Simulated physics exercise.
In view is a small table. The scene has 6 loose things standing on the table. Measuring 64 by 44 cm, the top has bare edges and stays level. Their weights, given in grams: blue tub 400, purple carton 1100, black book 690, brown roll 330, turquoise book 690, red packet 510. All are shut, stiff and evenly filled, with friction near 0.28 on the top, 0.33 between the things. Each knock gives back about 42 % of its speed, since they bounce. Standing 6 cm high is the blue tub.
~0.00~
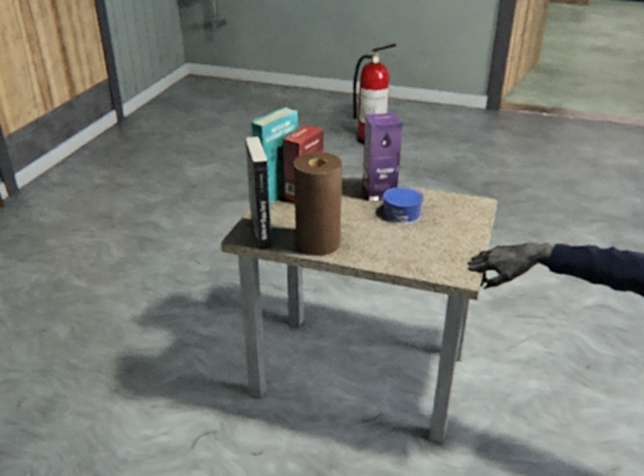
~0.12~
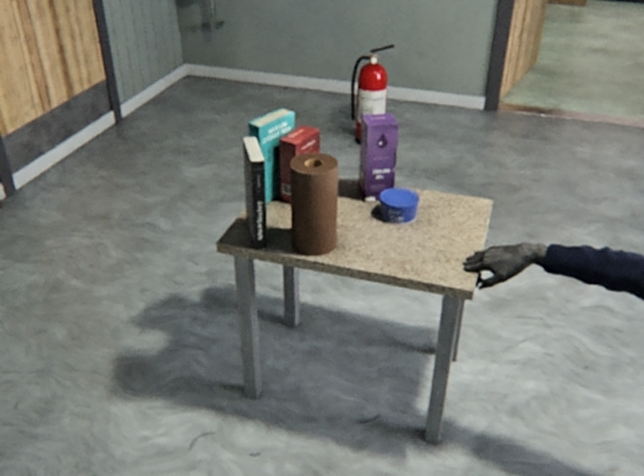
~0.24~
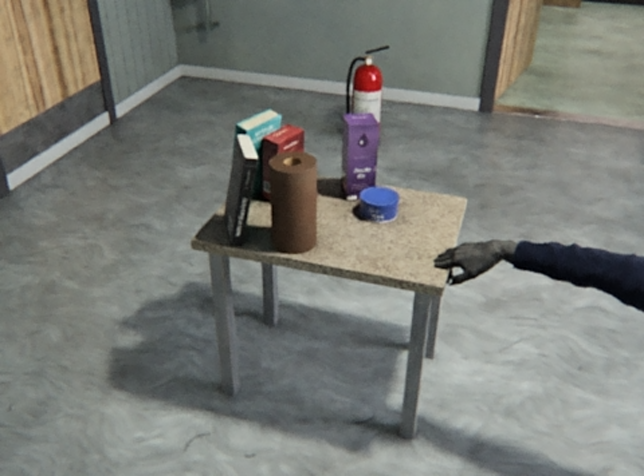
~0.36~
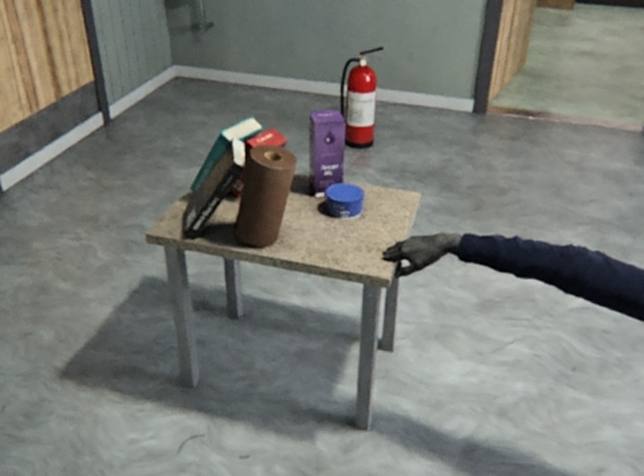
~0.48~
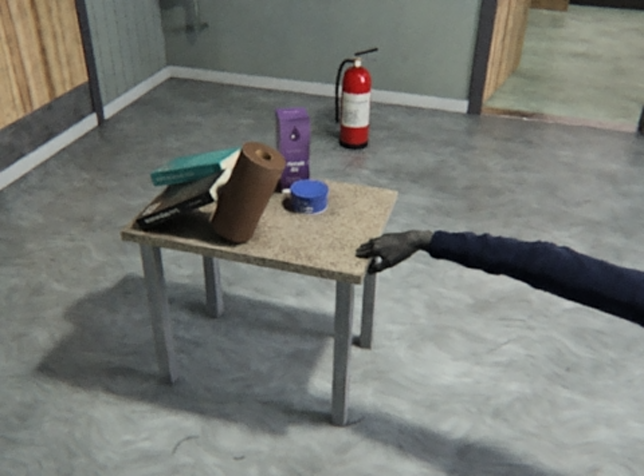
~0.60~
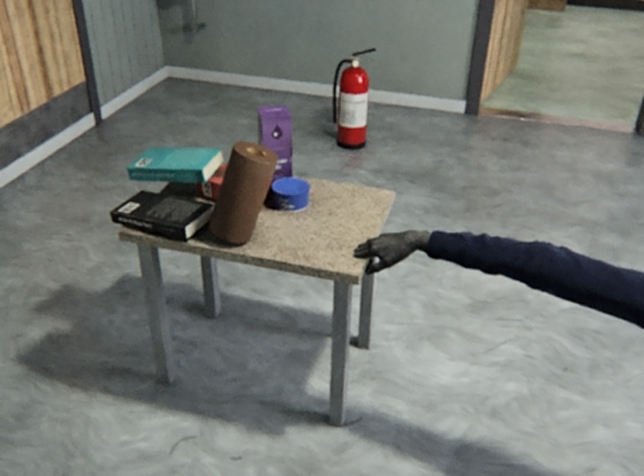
The clip shows a gloved hand pushing a small table leftward across a gray floor; a black book and a turquoise book tip over to the left, a brown roll leans, and a blue tub slides slightly toward it.
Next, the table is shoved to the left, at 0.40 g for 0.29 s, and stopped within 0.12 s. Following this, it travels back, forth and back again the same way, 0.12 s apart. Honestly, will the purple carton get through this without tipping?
Yes.
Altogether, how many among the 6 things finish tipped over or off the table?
In all, 4.
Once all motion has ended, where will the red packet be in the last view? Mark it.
It finishes around (305, 200).
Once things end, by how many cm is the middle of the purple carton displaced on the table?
Roughly 11 cm.
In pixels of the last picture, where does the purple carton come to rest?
The resting point is around (323, 155).
Around 1.10 s, black book, brown roll and turquoise book now off the table; purple carton shifted 10 cm near (325, 156); red packet on its side.
Around 1.60 s, table 23 cm from its start; purple carton shifted 5 cm near (267, 147); red packet on its side.
Finally (2.7 s), off the table and tipped over, black book, brown roll and turquoise book; on their side or leaning hard on the table, red packet; not toppled but over 5 cm from the start, purple carton; blue tub still in place (within 5 cm). Final places as that camera would see them, purple carton near (323, 155).
